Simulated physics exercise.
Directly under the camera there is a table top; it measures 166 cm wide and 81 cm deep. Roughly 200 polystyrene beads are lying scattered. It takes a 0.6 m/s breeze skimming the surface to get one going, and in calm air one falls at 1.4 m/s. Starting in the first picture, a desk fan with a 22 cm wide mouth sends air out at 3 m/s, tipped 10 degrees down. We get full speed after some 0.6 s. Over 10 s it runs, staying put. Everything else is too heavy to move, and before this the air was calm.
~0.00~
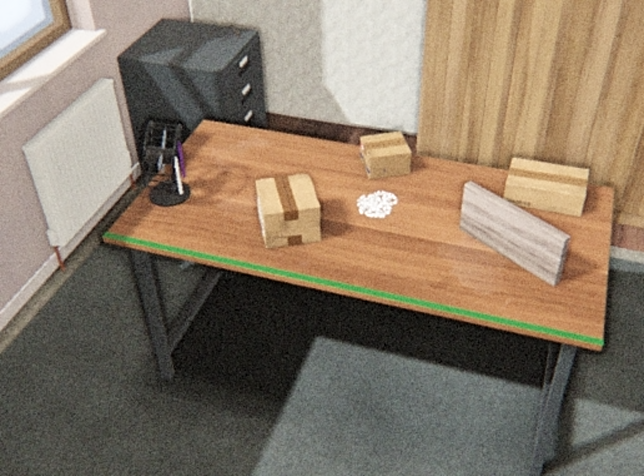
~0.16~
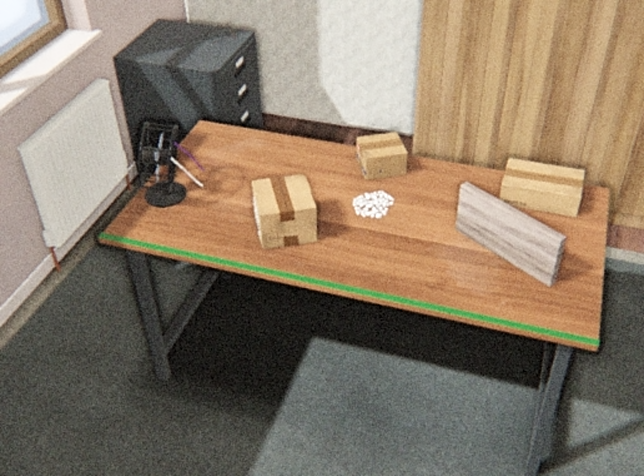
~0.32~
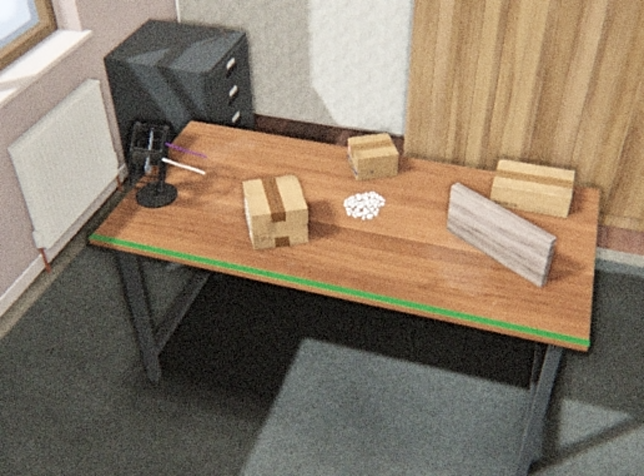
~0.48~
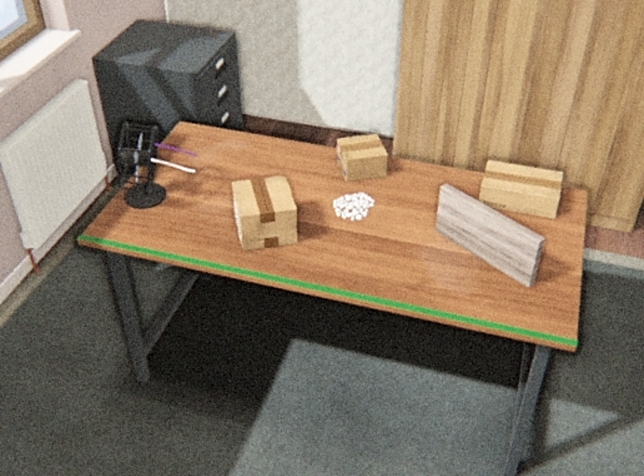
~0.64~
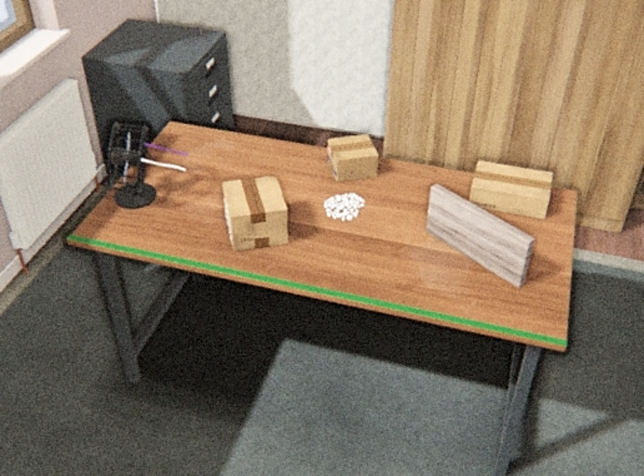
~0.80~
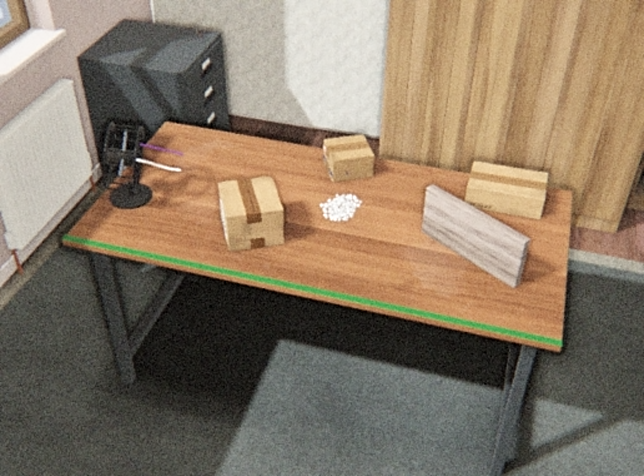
A purple and a white streamer hang from a black desk fan on a wooden table in a room, seen from above. Three cardboard boxes surround scattered white beads near the centre, with a greyish board standing at right, a green front edge and a dark cabinet behind. The streamers swing out rightward and stay lifted, the view drifts slowly right, and the beads barely shift.
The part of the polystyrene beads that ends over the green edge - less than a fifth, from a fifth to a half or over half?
Under one in five.
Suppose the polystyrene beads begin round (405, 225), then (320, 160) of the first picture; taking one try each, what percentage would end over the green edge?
First try 0 %, second try 0 %.
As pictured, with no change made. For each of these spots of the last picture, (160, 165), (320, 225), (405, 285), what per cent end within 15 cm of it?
First spot near 0 %, second near 20 %, third near 15 %.
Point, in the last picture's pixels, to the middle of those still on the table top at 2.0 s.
Somewhere about (383, 245), I'd say.
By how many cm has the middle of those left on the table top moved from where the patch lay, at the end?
That comes to some 25 centimetres.
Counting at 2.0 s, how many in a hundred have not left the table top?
I'd put it near 100 per cent.
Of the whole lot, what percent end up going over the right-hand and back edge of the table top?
About 10 per cent right-hand, about 0 per cent back.
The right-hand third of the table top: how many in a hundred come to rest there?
I'd estimate around 40 per cent.
After 2.0 s, 74 % are on the move or not yet settled, 0 % are over the green edge; the middle of those still in play is near (383, 245).
After 3.2 s, 68 % are on the move or not yet settled, 0 % are over the green edge; the middle of those still in play is near (383, 245).
After 5.5 s, 62 % are on the move or not yet settled, 0 % are over the green edge; the middle of those still in play is near (388, 245).
After 10.0 s, at the end, 0 % are over the green edge; the middle of those still in play is near (388, 245).
